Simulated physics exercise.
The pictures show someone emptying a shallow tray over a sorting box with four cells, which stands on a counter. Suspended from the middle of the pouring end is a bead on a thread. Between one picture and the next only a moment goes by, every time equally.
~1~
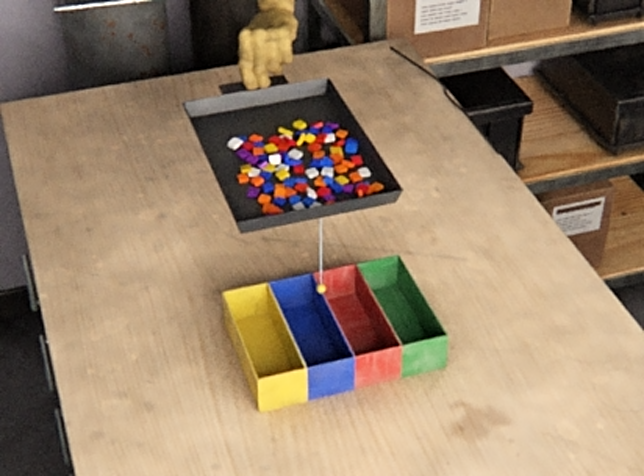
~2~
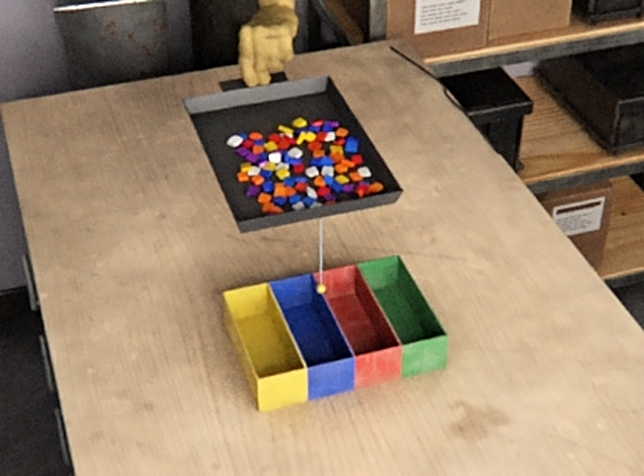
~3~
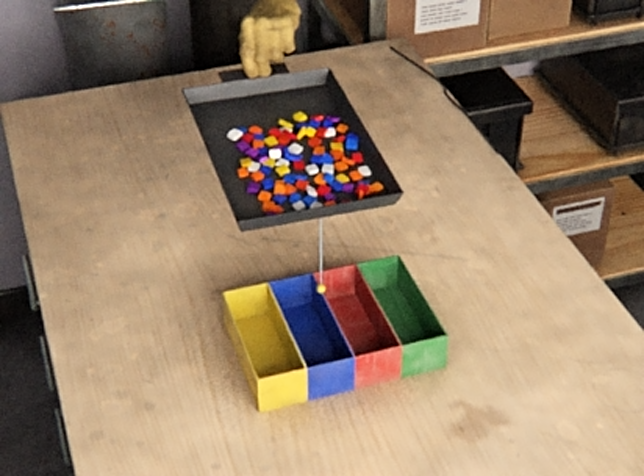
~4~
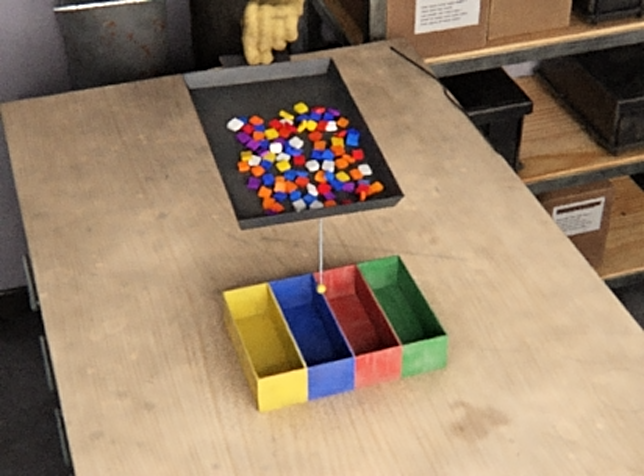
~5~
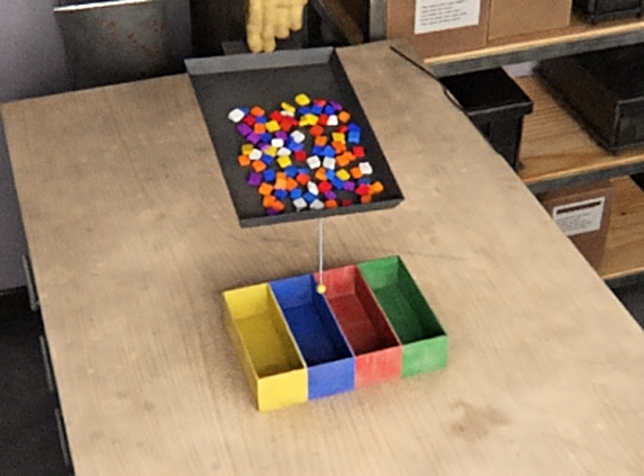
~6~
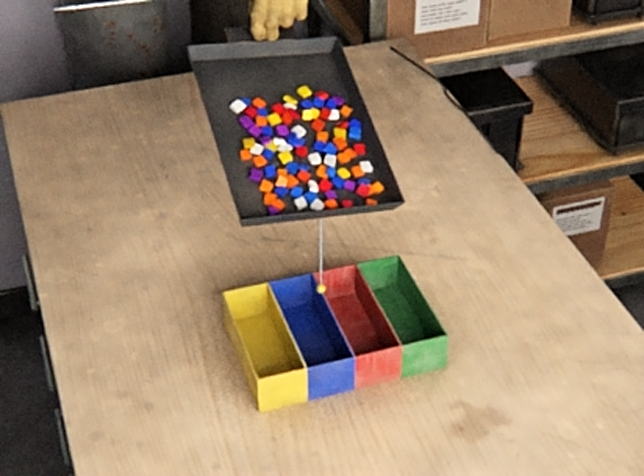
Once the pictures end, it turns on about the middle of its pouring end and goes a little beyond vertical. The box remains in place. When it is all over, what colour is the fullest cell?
It is the green one.
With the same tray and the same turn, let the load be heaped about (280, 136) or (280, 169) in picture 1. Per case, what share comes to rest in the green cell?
First case around 60 %, second case around 60 %.
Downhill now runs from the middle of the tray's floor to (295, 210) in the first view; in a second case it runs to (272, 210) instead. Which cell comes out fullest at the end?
The yellow one, then yellow.
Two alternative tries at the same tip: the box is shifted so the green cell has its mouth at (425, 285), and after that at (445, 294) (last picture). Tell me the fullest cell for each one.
The first time that red cell comes out on top, the second time the red one.
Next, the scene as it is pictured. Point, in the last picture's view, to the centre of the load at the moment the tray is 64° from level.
Its middle sits at about pixel (353, 183).
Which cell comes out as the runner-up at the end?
That red cell.
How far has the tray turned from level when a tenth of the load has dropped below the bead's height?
I'd put it at about 85 degrees.
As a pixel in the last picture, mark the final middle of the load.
Roughly at (396, 329), give or take.
Shortly afterwards, tray tipped steeply; all but a few on the tray; only a few falling or outside the box.
Next, tray tipped past a quarter turn; near a third on the tray; near a quarter in the green cell; only a few in the red cell; near a third falling or outside the box.
Some moments later, tray tipped past a quarter turn; near two thirds in the green cell; near a quarter in the red cell; only a few in the blue cell; only a few falling or outside the box.
In the end, tray tipped past a quarter turn; near two thirds in the green cell; near a quarter in the red cell; only a few in the blue cell; none at all in the yellow cell; only a few outside the box.
